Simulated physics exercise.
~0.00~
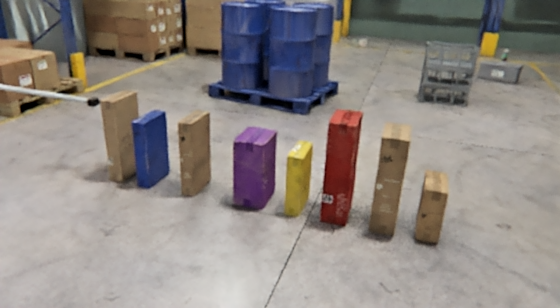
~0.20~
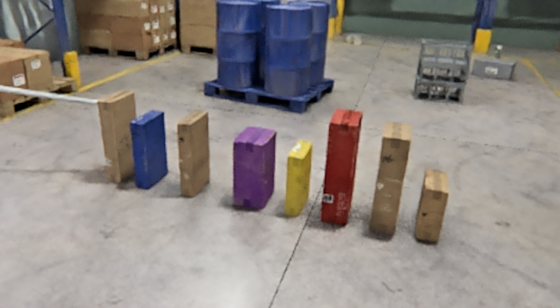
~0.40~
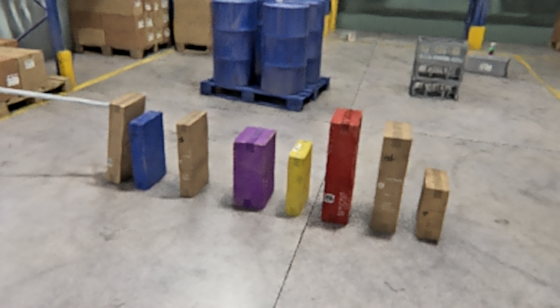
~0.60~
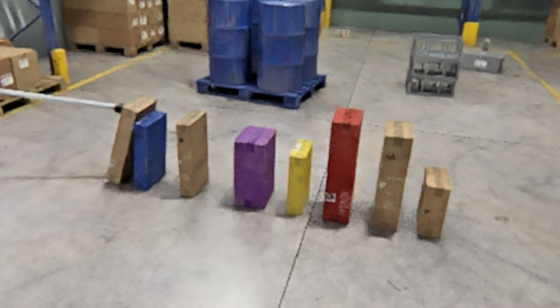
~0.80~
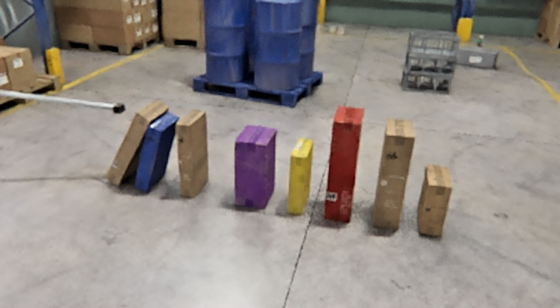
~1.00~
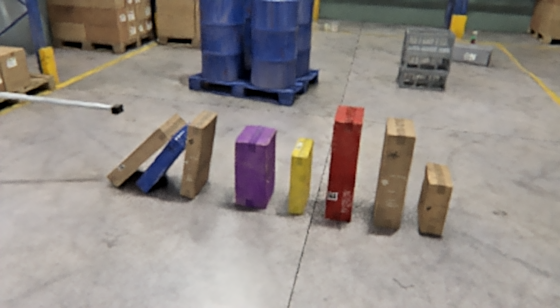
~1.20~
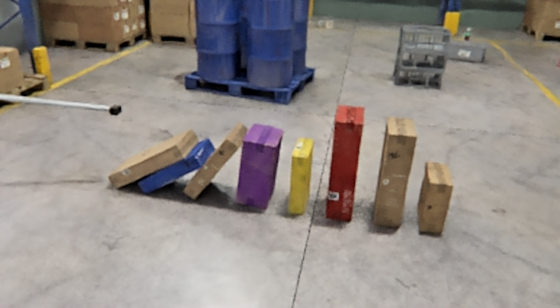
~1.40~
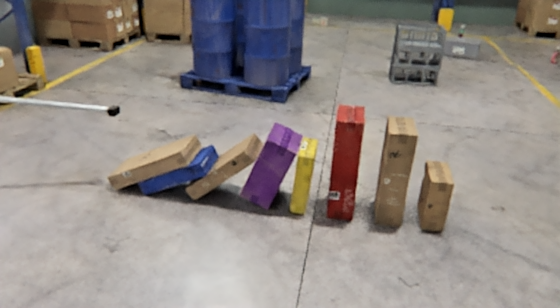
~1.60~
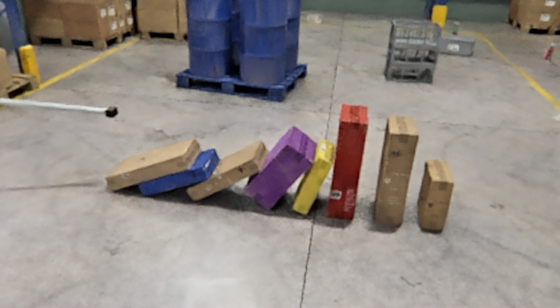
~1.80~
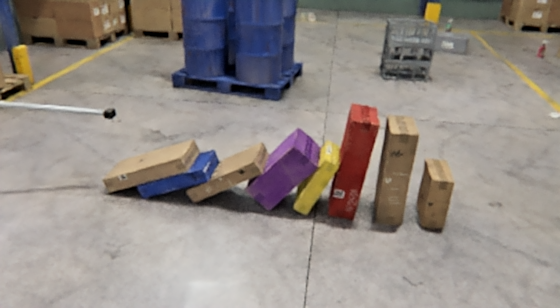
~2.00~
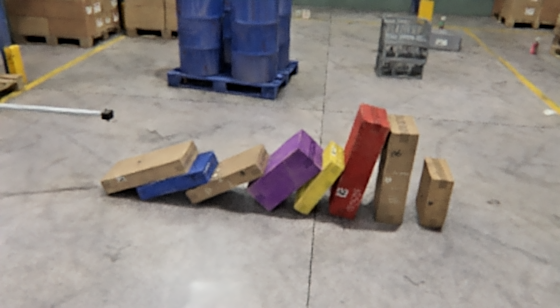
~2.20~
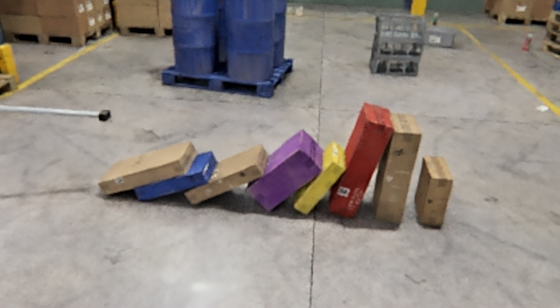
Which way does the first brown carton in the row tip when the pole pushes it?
It tips over to the right, toward the blue carton beside it.
